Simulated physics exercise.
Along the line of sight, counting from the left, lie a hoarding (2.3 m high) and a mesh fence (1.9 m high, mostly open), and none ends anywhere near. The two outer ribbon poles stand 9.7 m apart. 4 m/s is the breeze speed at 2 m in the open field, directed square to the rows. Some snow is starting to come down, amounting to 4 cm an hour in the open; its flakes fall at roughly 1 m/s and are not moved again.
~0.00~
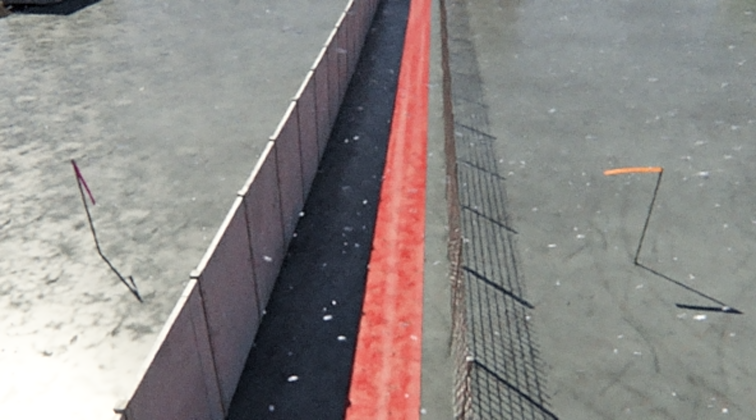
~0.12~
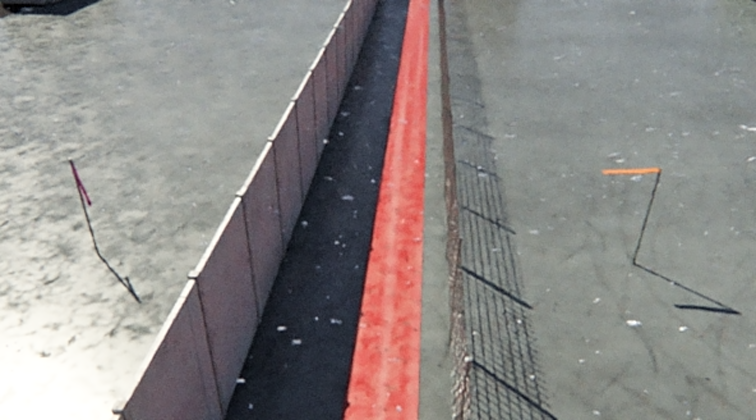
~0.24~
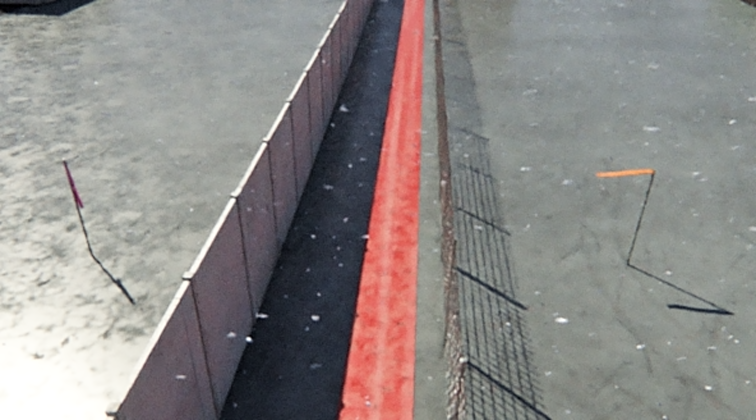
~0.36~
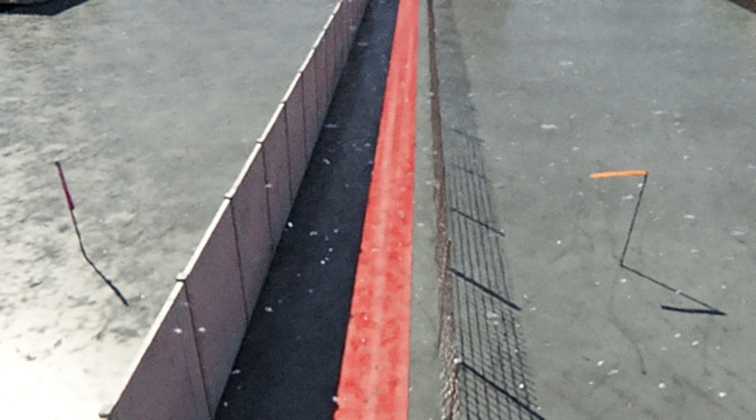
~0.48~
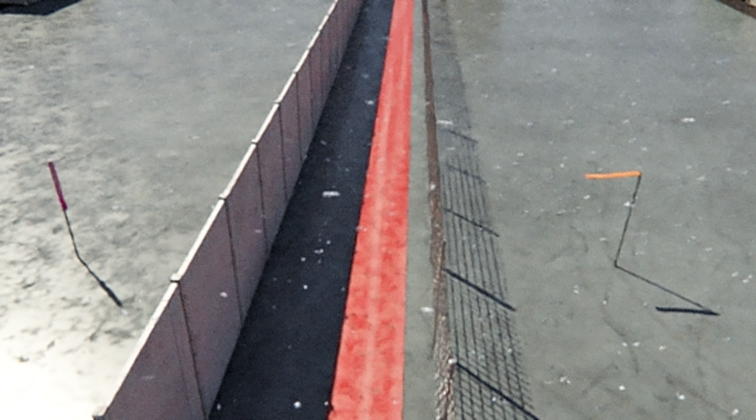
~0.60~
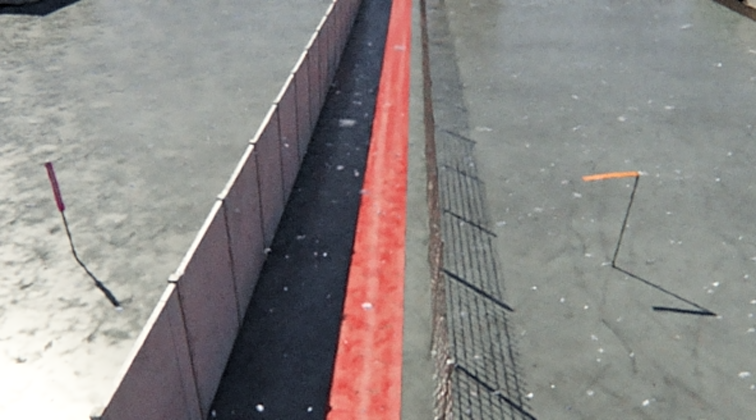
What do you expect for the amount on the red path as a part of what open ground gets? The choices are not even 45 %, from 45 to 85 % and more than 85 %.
I'd say that strip ends up with above 85 % of what the open ground gets.
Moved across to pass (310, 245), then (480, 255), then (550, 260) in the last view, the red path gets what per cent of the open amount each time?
First around 110 percent, next around 100 percent, last around 100 percent.
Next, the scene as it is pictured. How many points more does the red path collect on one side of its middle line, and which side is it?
Leftward half gets more, roughly 15 points.
In 10 minutes the red path collects 7 mm against 7 mm in the open.
In 30 minutes the red path collects 20 mm against 20 mm in the open.
In 60 minutes the red path collects 41 mm against 40 mm in the open, so the red path has 102 % of the open amount; the left half of it has 109 %, the right half 96 %.
